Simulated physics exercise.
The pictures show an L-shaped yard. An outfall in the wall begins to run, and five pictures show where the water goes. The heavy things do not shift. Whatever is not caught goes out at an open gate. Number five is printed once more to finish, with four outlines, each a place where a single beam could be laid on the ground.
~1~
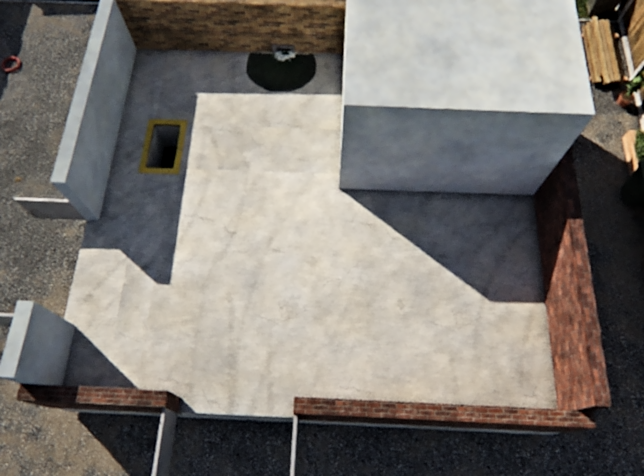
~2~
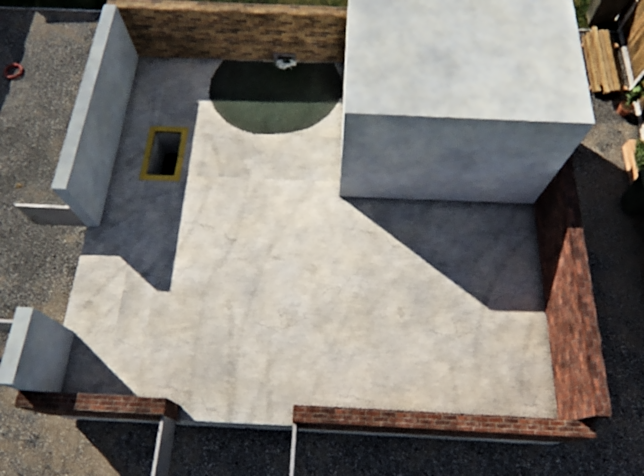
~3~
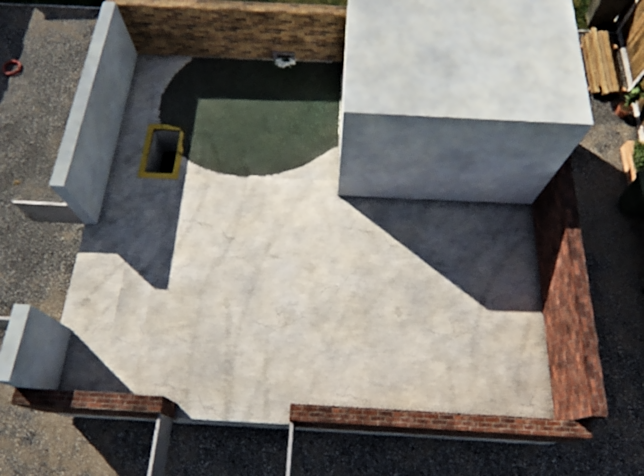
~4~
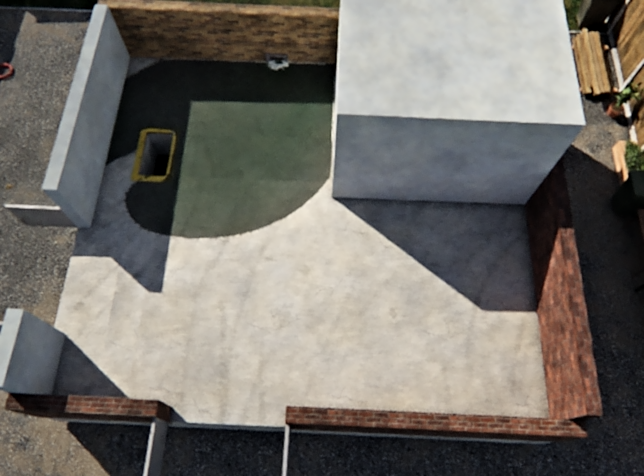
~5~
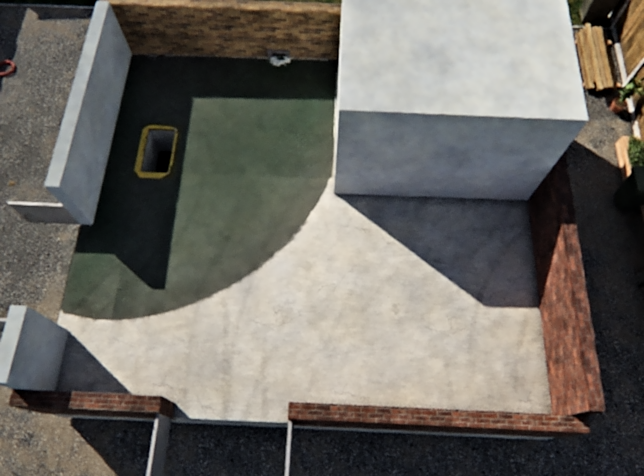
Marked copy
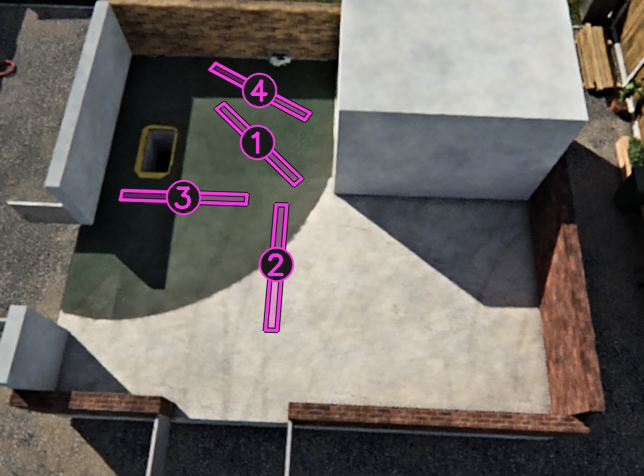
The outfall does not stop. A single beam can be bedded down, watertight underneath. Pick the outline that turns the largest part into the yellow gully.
3 is best.
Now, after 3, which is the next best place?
Here it is place 2.
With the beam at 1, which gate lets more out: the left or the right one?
The left gate.
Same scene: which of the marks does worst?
It is 4.
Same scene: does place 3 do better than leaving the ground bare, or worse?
Place 3 is better.
On the marked copy, 1 from (220, 106) to (297, 181); 2 from (271, 330) to (281, 204); 3 from (121, 195) to (246, 199); 4 from (212, 66) to (307, 116).
If 1 is chosen, about 24 % of the stream goes into the yellow gully, about 75 % out by the gates.
If 2 is chosen, about 36 % of the stream goes into the yellow gully, about 64 % out by the gates.
If 3 is chosen, about 62 % of the stream goes into the yellow gully, about 37 % out by the gates.
If 4 is chosen, about 18 % of the stream goes into the yellow gully, about 81 % out by the gates.
